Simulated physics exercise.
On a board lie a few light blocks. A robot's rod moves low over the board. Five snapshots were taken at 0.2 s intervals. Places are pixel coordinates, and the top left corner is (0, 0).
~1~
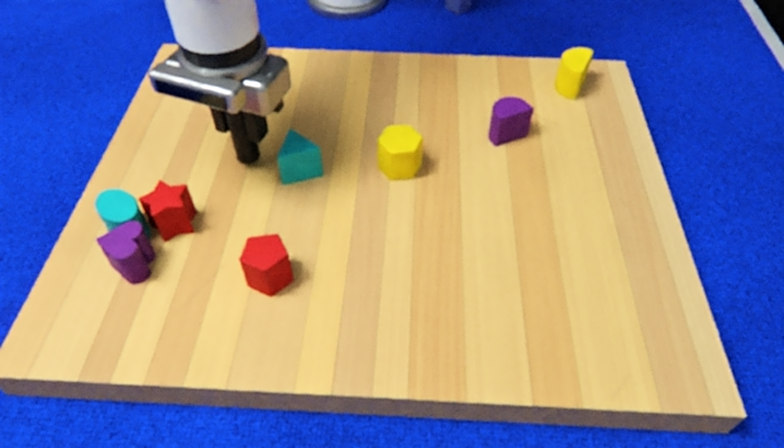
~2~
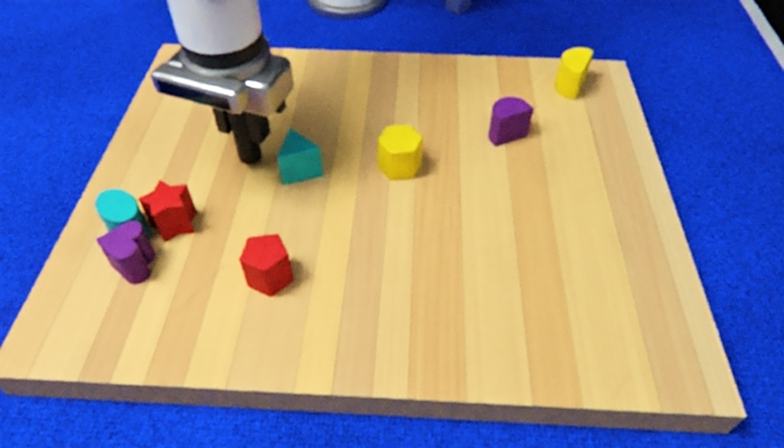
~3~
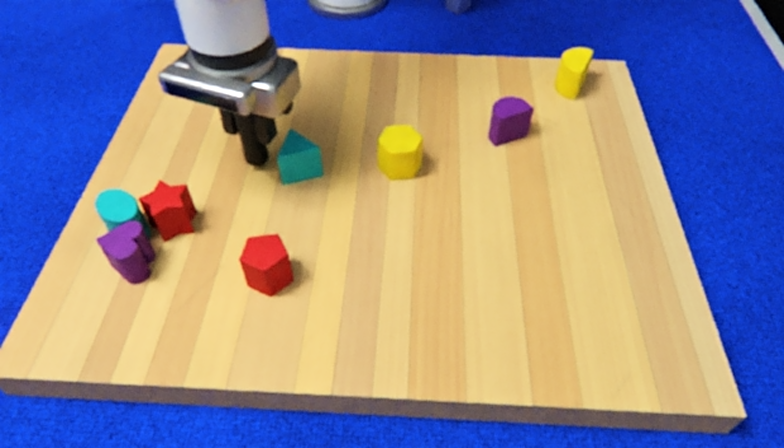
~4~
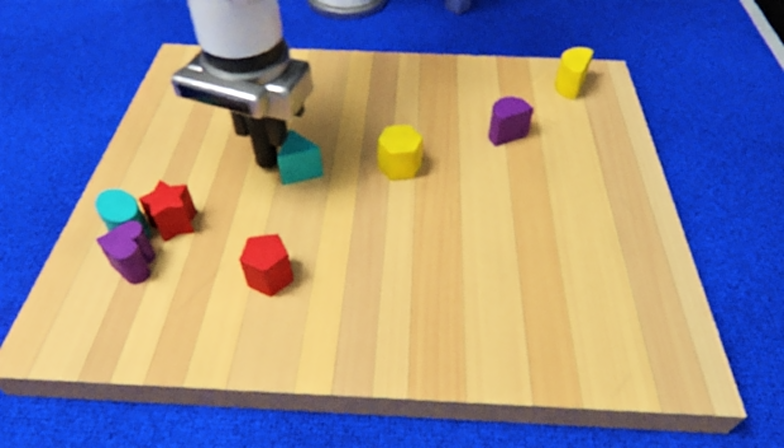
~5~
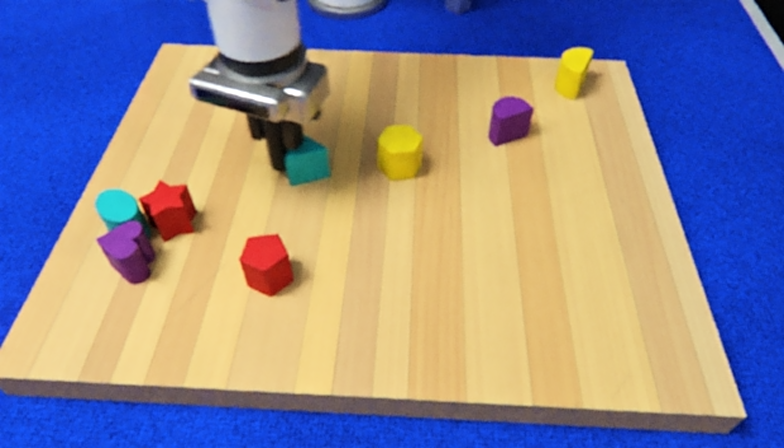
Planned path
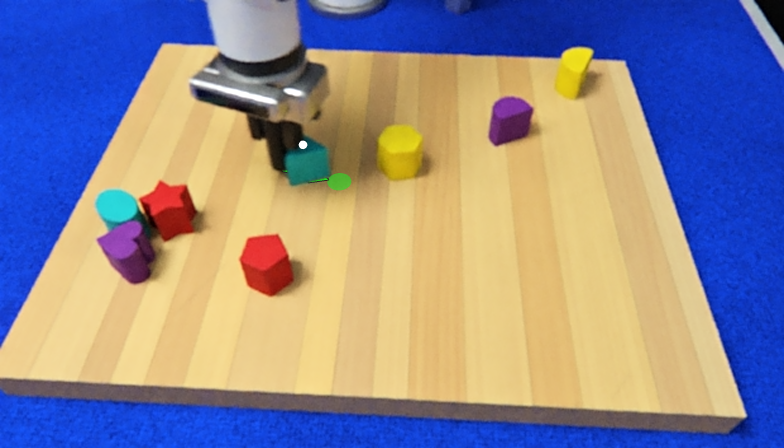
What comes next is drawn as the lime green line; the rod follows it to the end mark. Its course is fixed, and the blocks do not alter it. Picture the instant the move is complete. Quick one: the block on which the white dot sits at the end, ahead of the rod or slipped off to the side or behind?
Still leading.
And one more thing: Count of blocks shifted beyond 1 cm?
It should be one, as far as I can tell.
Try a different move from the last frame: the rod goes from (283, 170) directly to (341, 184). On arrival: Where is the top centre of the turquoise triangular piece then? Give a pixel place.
The centre of its top face lies at (365, 156).
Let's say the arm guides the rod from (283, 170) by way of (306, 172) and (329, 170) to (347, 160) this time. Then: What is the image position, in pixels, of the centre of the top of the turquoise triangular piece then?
I'd expect the centre of its top face to be at (357, 148).
Drawn move, in a line from (283, 170) to (339, 182); the dot is on the turquoise triangular piece.
What follows on the original path. Halfway along, rod at (310, 170); turquoise triangular piece at (333, 150).
At the end, rod at (339, 175); turquoise triangular piece at (363, 154), turned 15° anticlockwise; yellow six-sided block still.
